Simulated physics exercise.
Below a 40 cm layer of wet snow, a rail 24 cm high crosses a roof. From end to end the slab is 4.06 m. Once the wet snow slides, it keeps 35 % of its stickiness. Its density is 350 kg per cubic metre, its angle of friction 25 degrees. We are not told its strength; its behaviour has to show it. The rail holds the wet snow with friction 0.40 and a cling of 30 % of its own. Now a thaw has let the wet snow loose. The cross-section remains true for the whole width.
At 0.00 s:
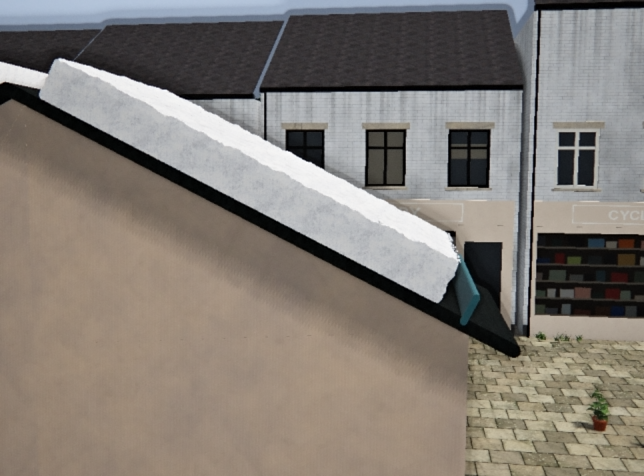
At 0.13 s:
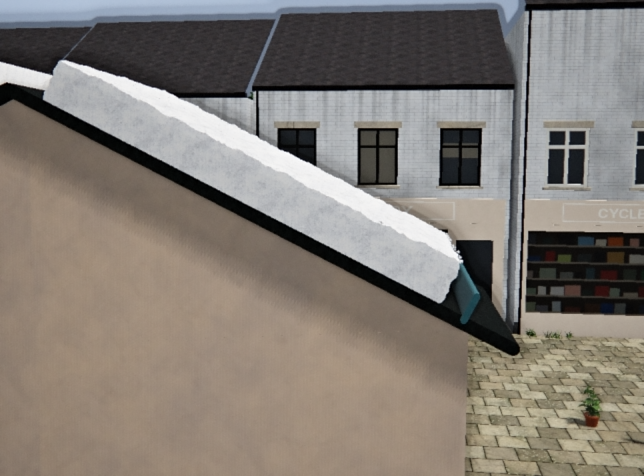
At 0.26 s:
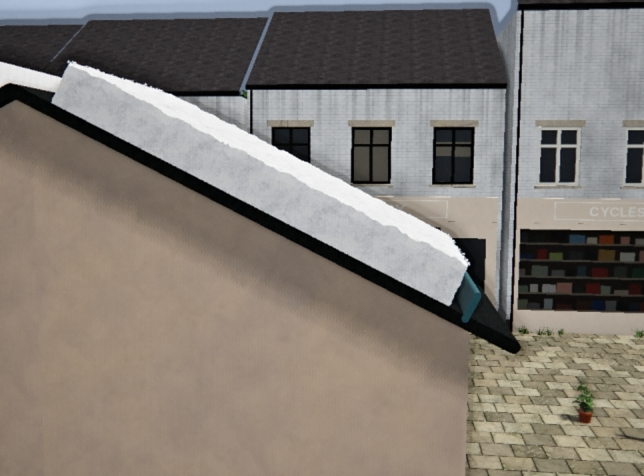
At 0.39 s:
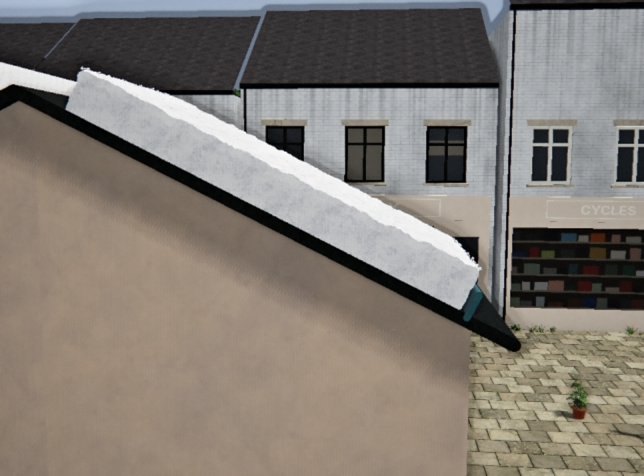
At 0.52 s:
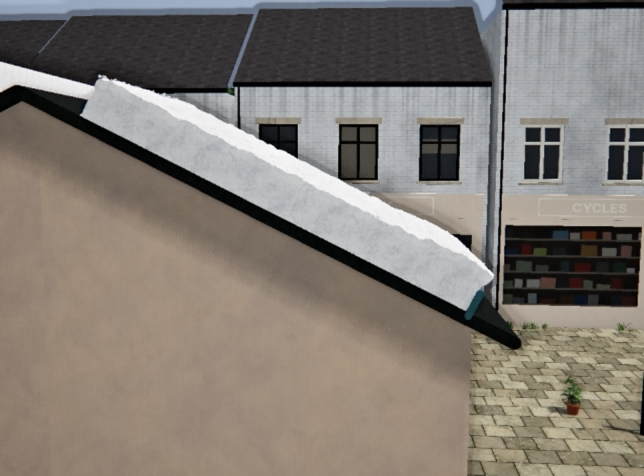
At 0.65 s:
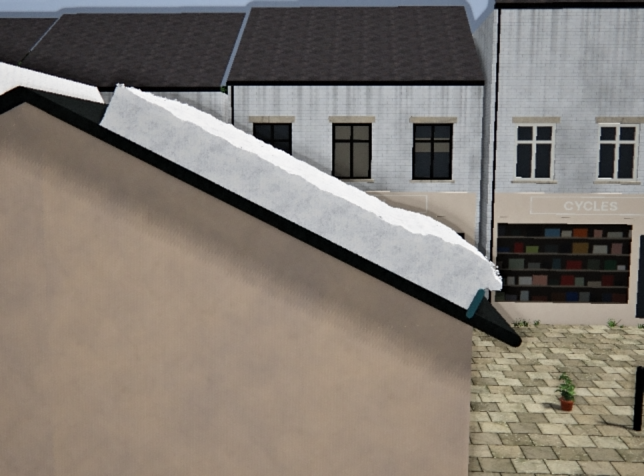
A thick slab of white snow slides down a sloping roof toward the right, over its low rail.
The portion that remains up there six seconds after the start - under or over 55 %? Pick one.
Over.
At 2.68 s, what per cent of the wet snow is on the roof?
70 %.
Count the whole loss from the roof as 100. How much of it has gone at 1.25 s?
Some 20 per cent.
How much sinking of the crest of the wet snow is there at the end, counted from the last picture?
Looks like something near 0.6 m to me.
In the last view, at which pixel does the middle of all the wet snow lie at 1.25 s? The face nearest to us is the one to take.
Look around (363, 229) on the near face.
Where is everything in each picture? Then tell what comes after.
In the first picture, leading edge of the wet snow at (456, 261).
In the second picture, leading edge of the wet snow at (459, 262), its middle shifted 2.0 cm.
In the third picture, leading edge of the wet snow at (466, 265), its middle shifted 8.0 cm.
In the fourth picture, leading edge of the wet snow at (478, 270), its middle shifted 18 cm, 1 % of it past the rail, in one piece.
In the fifth picture, leading edge of the wet snow at (490, 277), its middle shifted 31 cm, 3 % of it past the rail, in one piece.
In the sixth picture, leading edge of the wet snow at (501, 289), its middle shifted 45 cm, 5 % of it past the rail, in one piece.
After 1.25 s, 94 % of the snow is on the roof.
After 1.97 s, 80 % of the snow is on the roof.
After 2.68 s, 72 % of the snow is on the roof.
After 3.40 s, 65 % of the snow is on the roof.
After 6.00 s, at the end, 64 % of the snow is on the roof.
